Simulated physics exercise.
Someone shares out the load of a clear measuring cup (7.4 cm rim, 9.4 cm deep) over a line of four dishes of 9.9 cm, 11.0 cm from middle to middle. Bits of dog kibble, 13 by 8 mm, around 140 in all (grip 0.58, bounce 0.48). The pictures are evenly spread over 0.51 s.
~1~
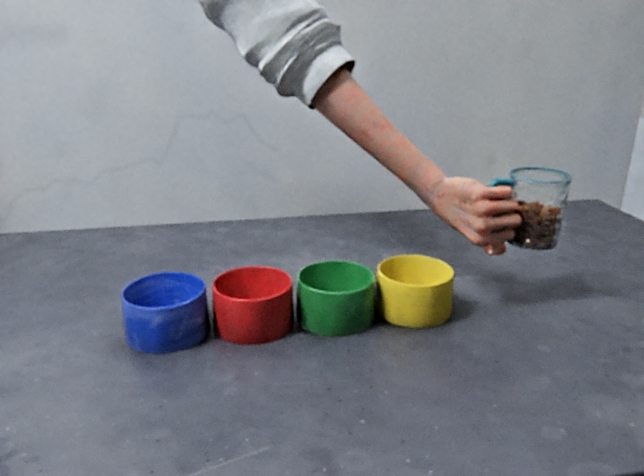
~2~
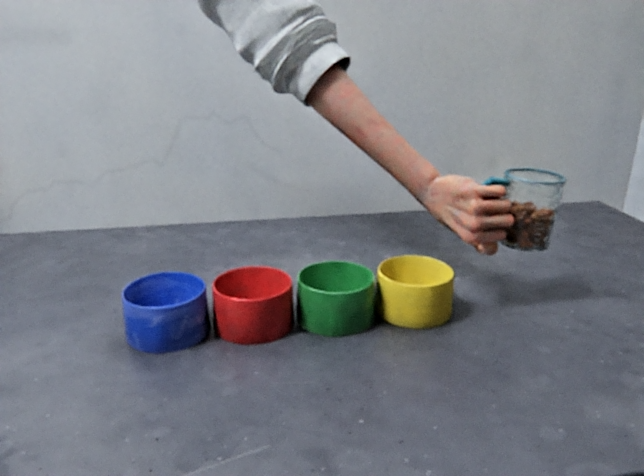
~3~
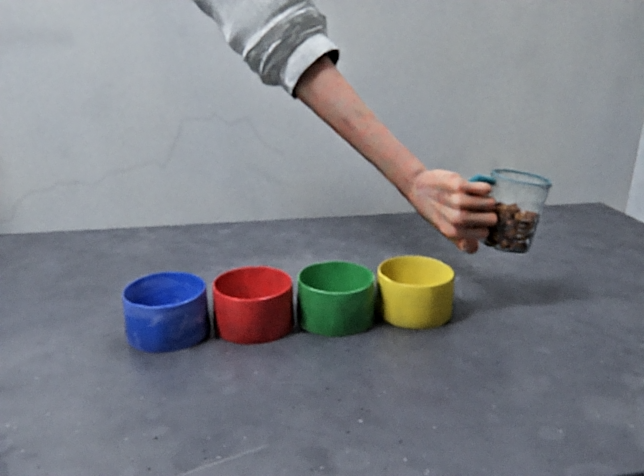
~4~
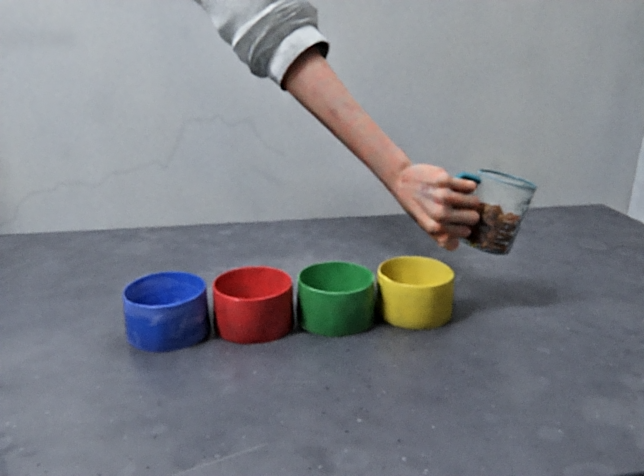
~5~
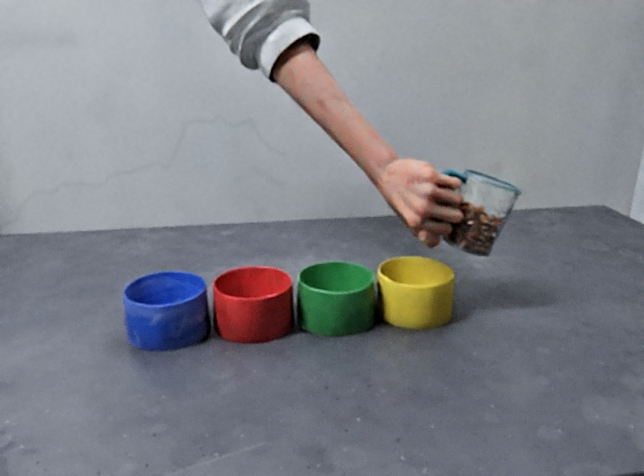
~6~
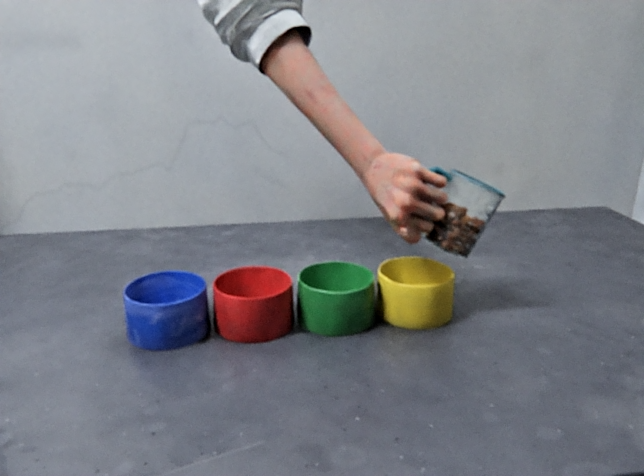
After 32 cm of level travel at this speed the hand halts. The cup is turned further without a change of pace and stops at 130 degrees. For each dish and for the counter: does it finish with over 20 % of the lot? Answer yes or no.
Red no, blue no, green yes, yellow no, counter no.
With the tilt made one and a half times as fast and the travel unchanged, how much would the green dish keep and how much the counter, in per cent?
Then: Green 100, counter 0.
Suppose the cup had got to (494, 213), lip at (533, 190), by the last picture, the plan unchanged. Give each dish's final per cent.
Red 0, blue 0, green 100, yellow 0.
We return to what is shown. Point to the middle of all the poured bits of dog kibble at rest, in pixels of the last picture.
At about (340, 303).
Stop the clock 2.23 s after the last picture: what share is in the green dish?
Near 100 per cent so far.
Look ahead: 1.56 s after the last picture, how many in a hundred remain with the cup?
Some 95 per cent of the load.
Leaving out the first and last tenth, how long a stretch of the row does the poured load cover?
Some 5 cm.
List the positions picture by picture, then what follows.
The first frame shows cup at (535, 208), tilt 0 degrees, lip at (566, 174), moved 0.0 cm; middle of the pieces at (536, 219); yellow dish at (415, 270); green dish at (336, 276); red dish at (252, 283); blue dish at (164, 290).
The second frame shows cup at (529, 210), tilt 2 degrees, lip at (560, 176), moved 1.1 cm; middle of the pieces at (529, 220).
The third frame shows cup at (512, 211), tilt 8 degrees, lip at (546, 180), moved 3.5 cm; middle of the pieces at (512, 222).
The fourth frame shows cup at (496, 213), tilt 13 degrees, lip at (531, 184), moved 6.0 cm; middle of the pieces at (494, 224).
The fifth frame shows cup at (479, 214), tilt 18 degrees, lip at (517, 188), moved 8.4 cm; middle of the pieces at (476, 225).
The sixth frame shows cup at (461, 215), tilt 24 degrees, lip at (501, 193), moved 10.9 cm; middle of the pieces at (458, 226); yellow dish at (416, 271); green dish at (336, 276); red dish at (253, 282); blue dish at (165, 287).
Then, 0.94 s after the last picture, tilt 73 degrees; cup holds 100 %.
Then, 1.56 s after the last picture, tilt 106 degrees; cup holds 95 %, green 5 %.
Then, 2.23 s after the last picture, tilt 130 degrees; cup holds 0 %, green 100 %.
In the end, red 0 %, blue 0 %, green 100 %, yellow 0 %, counter 0 %.
